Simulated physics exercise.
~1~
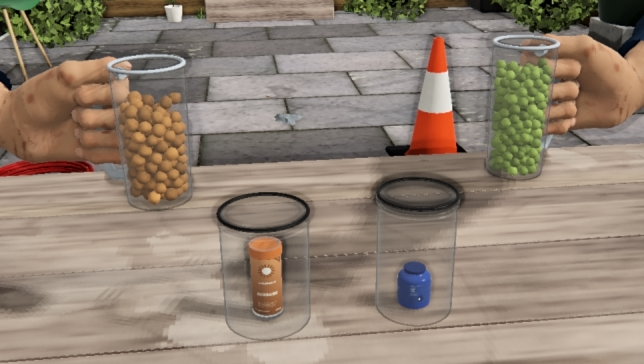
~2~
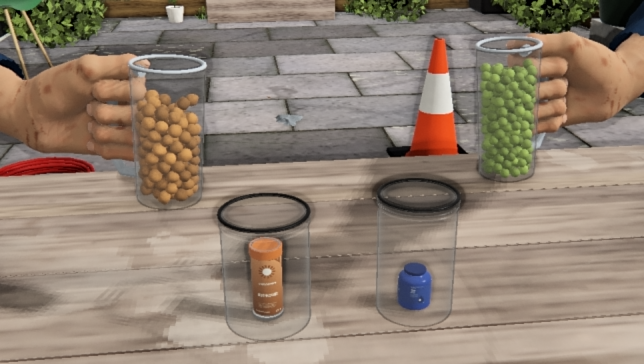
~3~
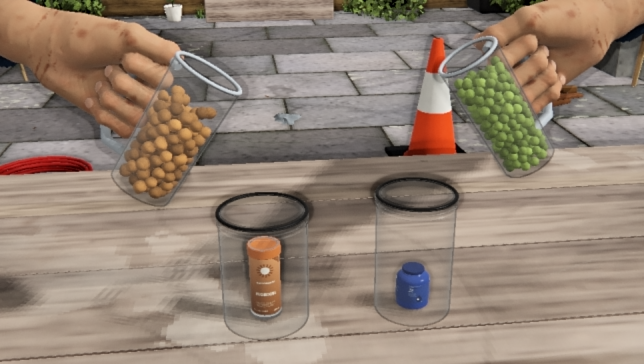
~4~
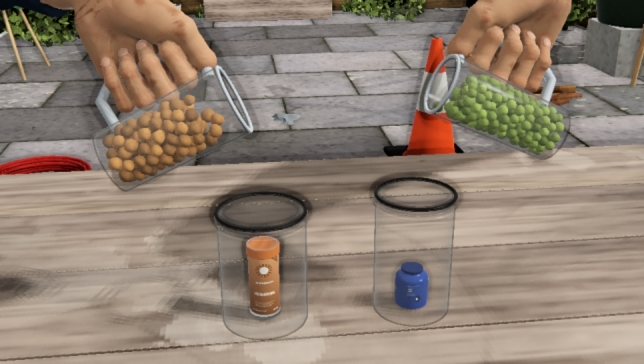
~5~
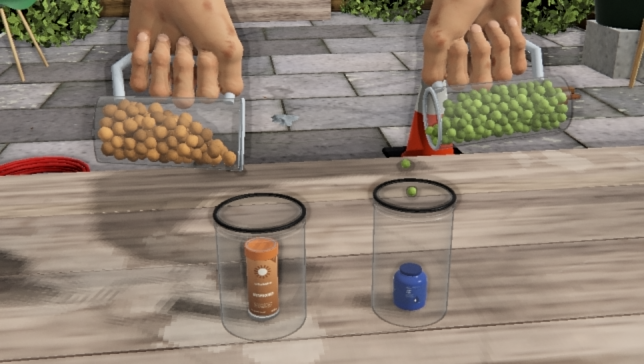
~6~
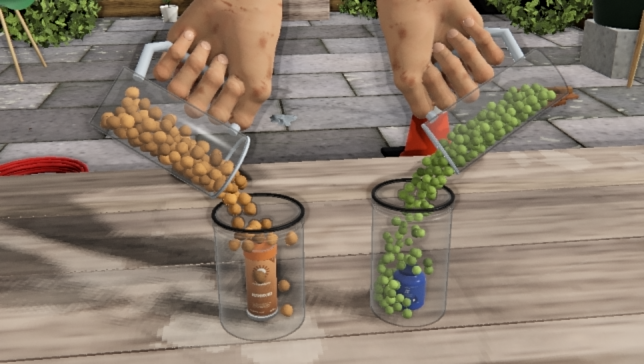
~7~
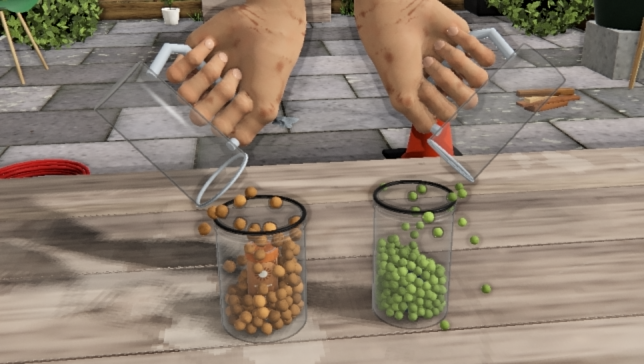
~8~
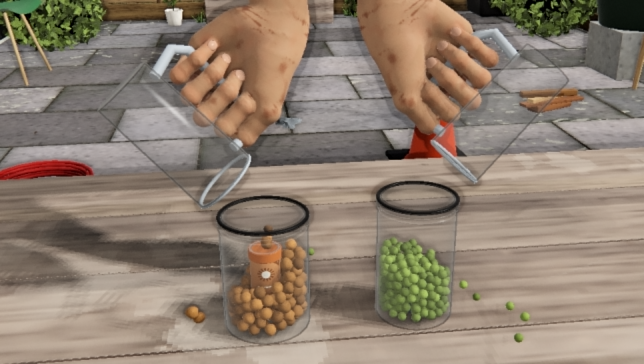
Two hands tipped clear cups of orange and green balls into separate jars, spilling some onto the wooden table, until both cups were empty, leaving the orange container poking out on the left while green balls buried the blue one on the right.
